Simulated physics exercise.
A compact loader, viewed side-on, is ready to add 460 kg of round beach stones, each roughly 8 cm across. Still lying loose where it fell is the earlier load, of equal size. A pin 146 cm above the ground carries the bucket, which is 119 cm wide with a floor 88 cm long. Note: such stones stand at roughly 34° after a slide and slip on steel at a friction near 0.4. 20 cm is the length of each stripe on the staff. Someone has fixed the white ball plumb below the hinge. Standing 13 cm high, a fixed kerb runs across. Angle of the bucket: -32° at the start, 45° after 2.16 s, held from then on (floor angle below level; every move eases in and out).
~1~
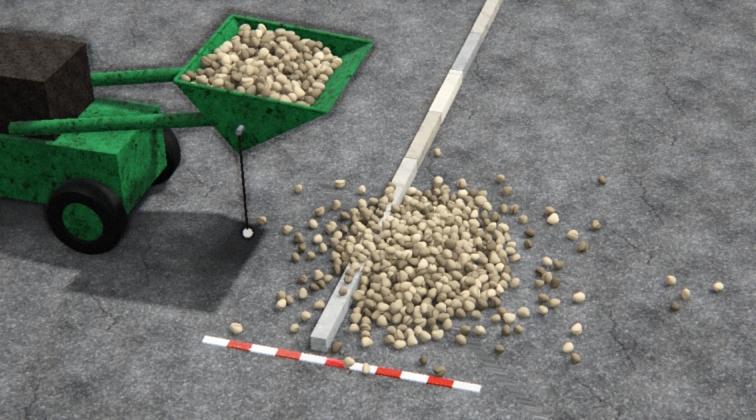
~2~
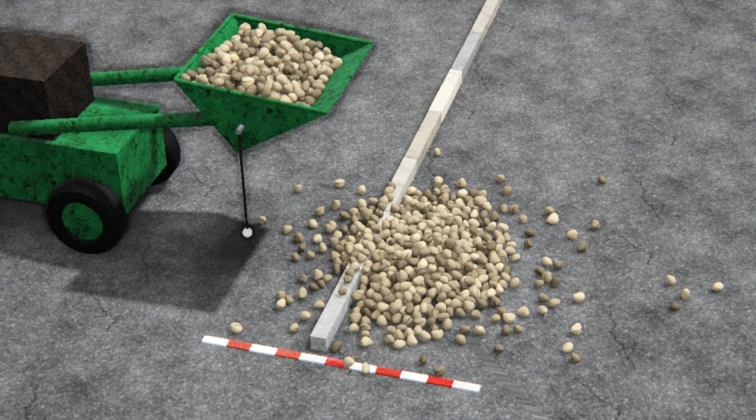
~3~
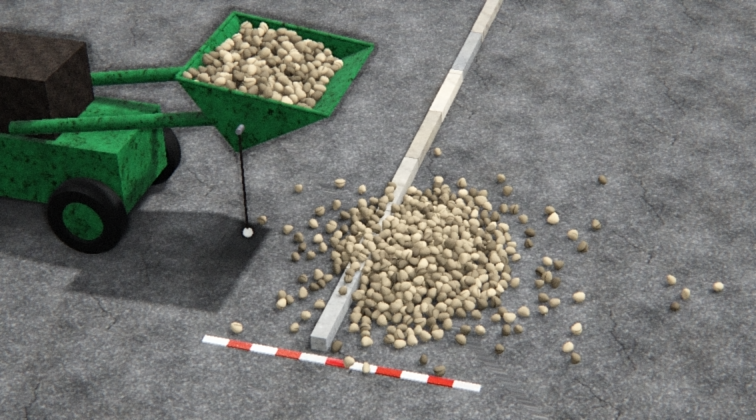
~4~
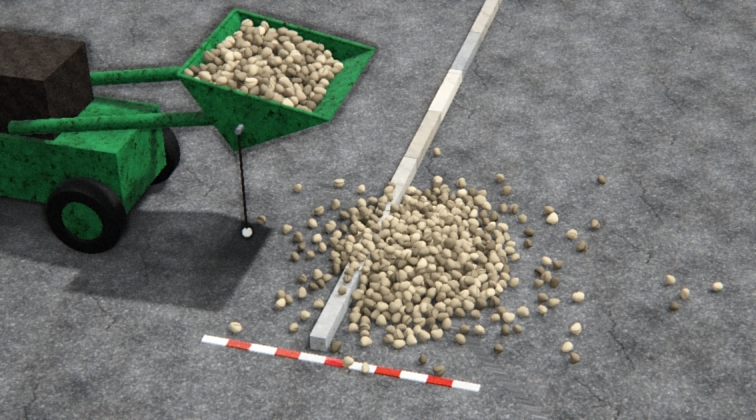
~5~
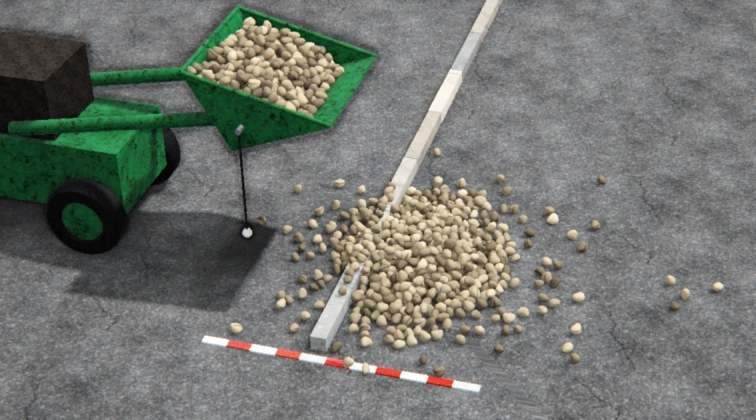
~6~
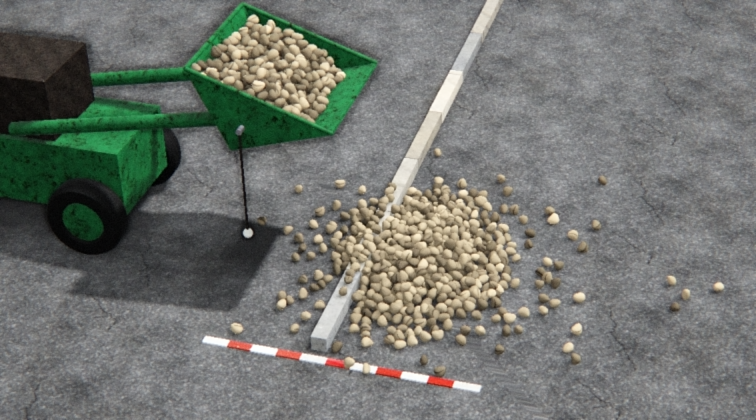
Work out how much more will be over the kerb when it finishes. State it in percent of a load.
Around 61 out of 100.
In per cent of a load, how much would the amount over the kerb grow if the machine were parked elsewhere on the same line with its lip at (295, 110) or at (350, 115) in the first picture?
Around 25 and 85 percent respectively.
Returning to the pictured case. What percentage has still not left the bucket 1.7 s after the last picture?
Held: Around 0 % of the load.
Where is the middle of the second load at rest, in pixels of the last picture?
They end up centred around (386, 244).
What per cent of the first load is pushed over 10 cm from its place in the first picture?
Close to 20 in a hundred of them.
Then, 1.0 s after the last picture the floor is at 33°; in per cent of one load, 74 in the bucket, 36 on this side of the kerb, 90 over the kerb; the foremost stones are at (633, 312).
Then, 1.7 s after the last picture the floor is at 45°; in per cent of one load, 2 in the bucket, 60 on this side of the kerb, 139 over the kerb; the foremost stones are at (633, 312).
Then, 2.0 s after the last picture the floor is at 45°; in per cent of one load, 0 in the bucket, 53 on this side of the kerb, 147 over the kerb; the foremost stones are at (633, 312).
Then, 4.7 s after the last picture the floor is at 45°; in per cent of one load, 0 in the bucket, 53 on this side of the kerb, 147 over the kerb; the foremost stones are at (633, 312). Net gain over the kerb, 61.
